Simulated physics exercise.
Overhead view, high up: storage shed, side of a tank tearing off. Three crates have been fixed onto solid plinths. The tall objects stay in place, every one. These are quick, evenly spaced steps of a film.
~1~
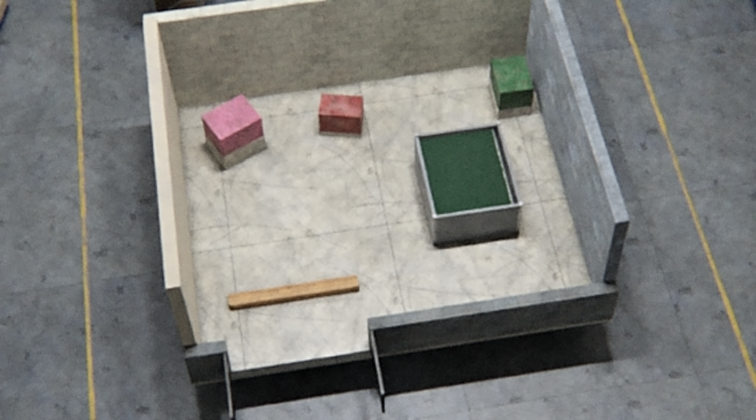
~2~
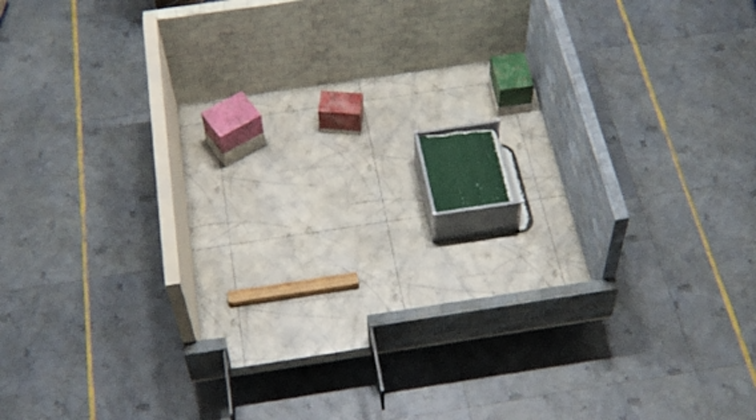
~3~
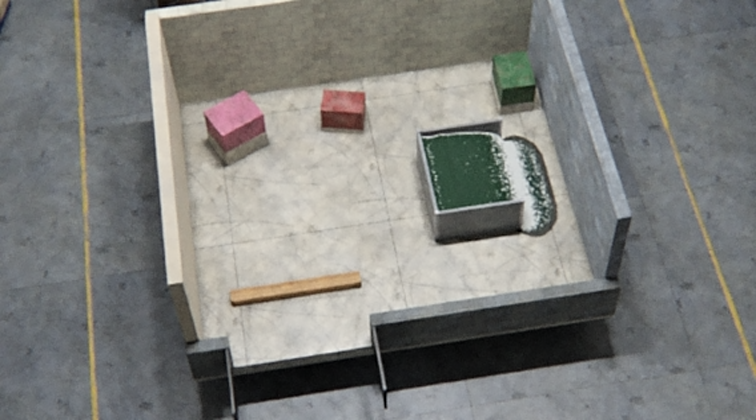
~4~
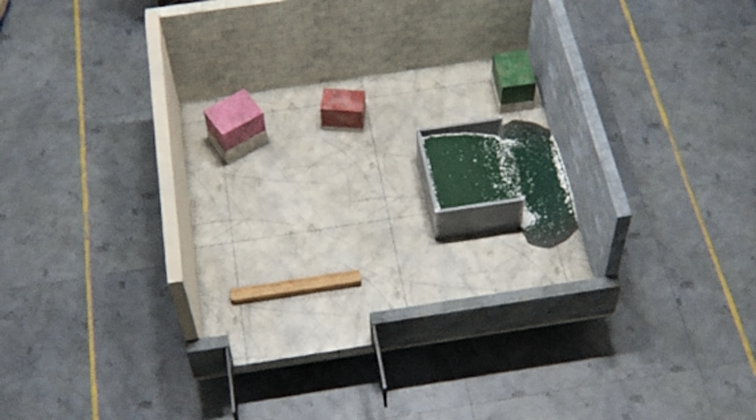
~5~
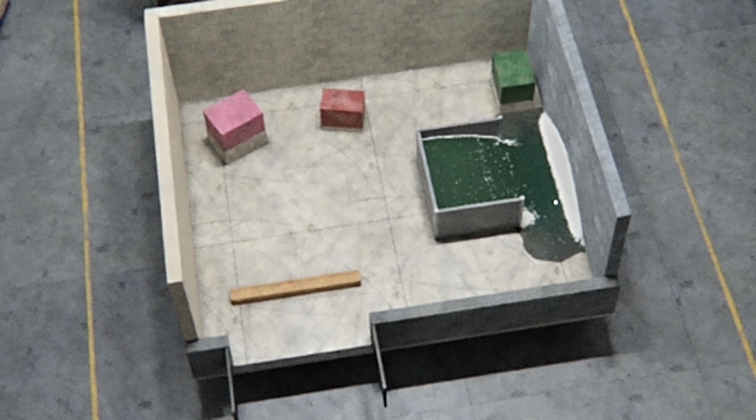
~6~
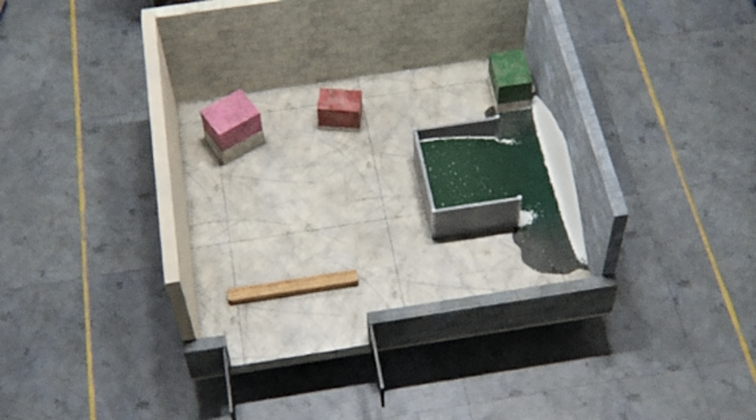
The video shows an overhead view of a storage shed where the right side of a water tank tears away, and dark green water pours out, spreads across the floor to the right wall and runs along it.
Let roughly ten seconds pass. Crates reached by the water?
Outcome: I expect the red crate to be touched by the water, I expect the pink crate to stay untouched, I expect the green crate to be touched by the water.
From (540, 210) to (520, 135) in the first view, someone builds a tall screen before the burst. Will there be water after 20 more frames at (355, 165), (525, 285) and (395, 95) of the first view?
Outcome by spot, in order - unwatered, watered, watered.
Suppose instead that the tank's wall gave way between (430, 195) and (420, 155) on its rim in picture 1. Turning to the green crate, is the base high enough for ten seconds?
Looking at the green crate, it is left alone.
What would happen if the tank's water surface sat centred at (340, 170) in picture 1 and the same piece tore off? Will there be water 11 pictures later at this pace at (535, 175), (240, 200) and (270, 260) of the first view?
Taking the three spots in order: Swamped, bare, bare.
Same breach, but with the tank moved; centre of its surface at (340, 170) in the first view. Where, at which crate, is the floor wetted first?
That would be the one in green.
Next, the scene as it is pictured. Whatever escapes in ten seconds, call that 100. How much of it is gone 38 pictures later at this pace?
Near 30 in a hundred.
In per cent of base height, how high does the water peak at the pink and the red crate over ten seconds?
About 30 % and 170 %.
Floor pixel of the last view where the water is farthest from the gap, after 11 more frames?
By then the tip should be at about (391, 329).
A moment on, water covers 15 % of the floor; the red crate not reached, the pink crate not reached, the green crate water round its plinth.
Next, water covers 35 % of the floor; the red crate not reached, the pink crate not reached, the green crate water round its plinth.
Then, water covers 65 % of the floor; the red crate water round its plinth, the pink crate water round its plinth, the green crate water round its plinth.
Later, water covers 95 % of the floor; the red crate water round its plinth, the pink crate water round its plinth, the green crate water round its plinth.
In the end, water covers 100 % of the floor; the red crate was topped, the pink crate stayed above the water, the green crate was topped.
